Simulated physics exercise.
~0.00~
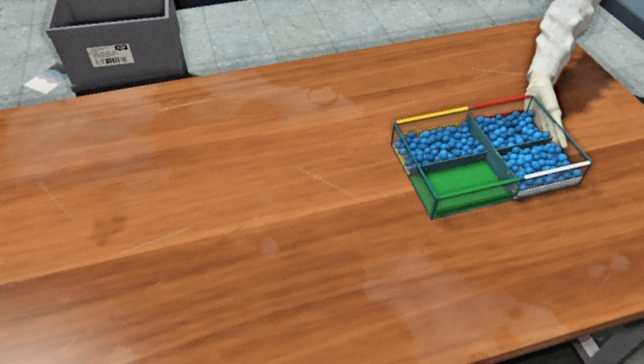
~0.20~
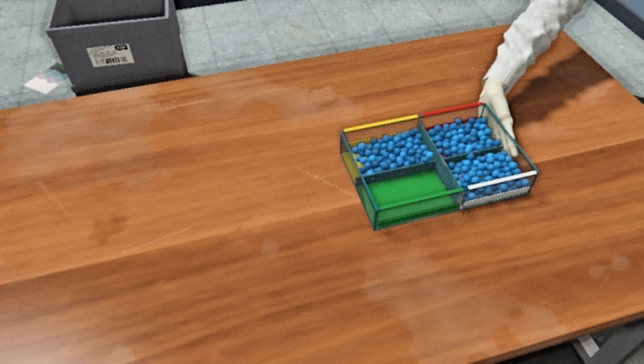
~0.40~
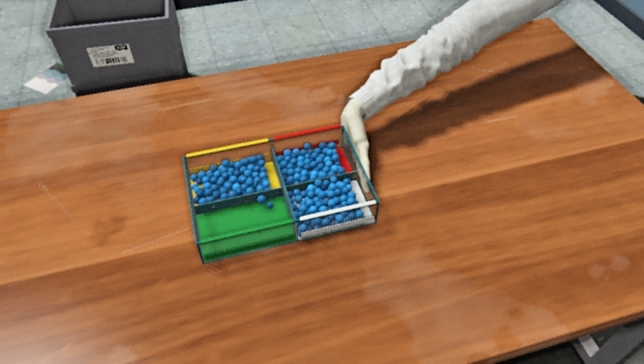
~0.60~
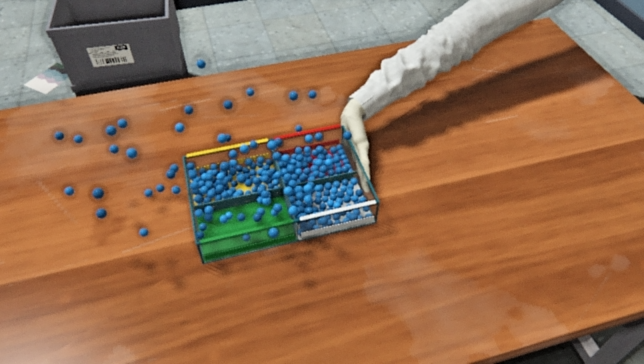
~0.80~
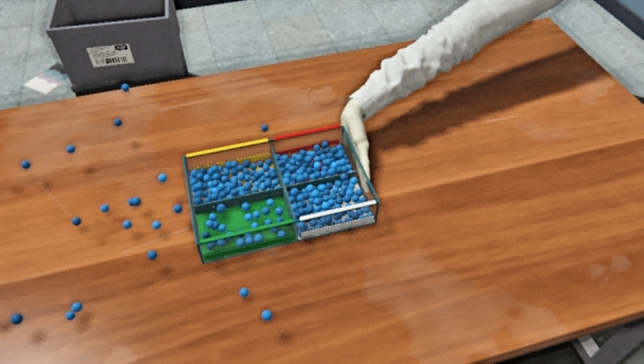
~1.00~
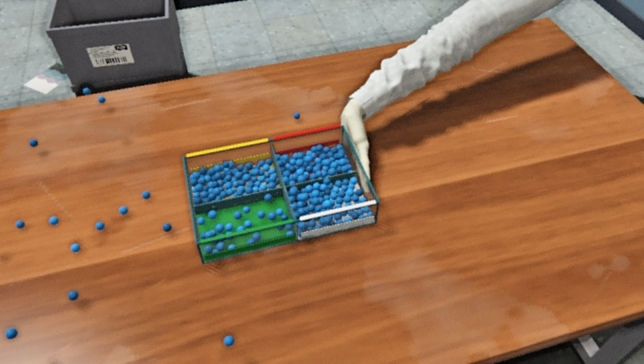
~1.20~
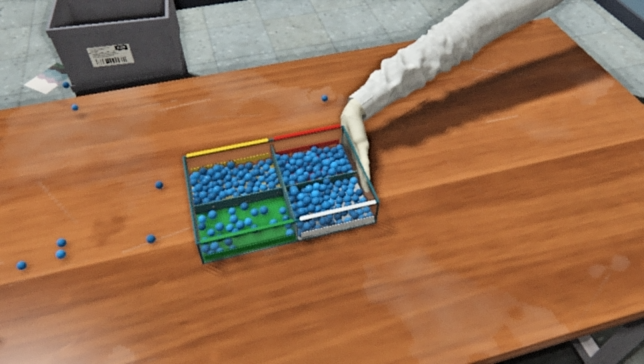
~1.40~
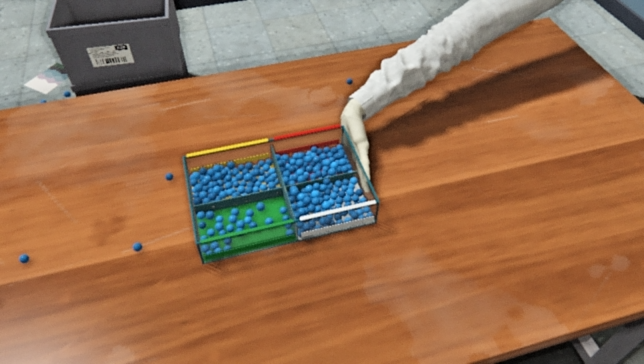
A white robotic-looking arm slid a divided tray of small blue balls left across a wooden table and stopped abruptly, sending balls flying out and scattering leftward, and it ended with some in the once-empty green section and a few still on the table.
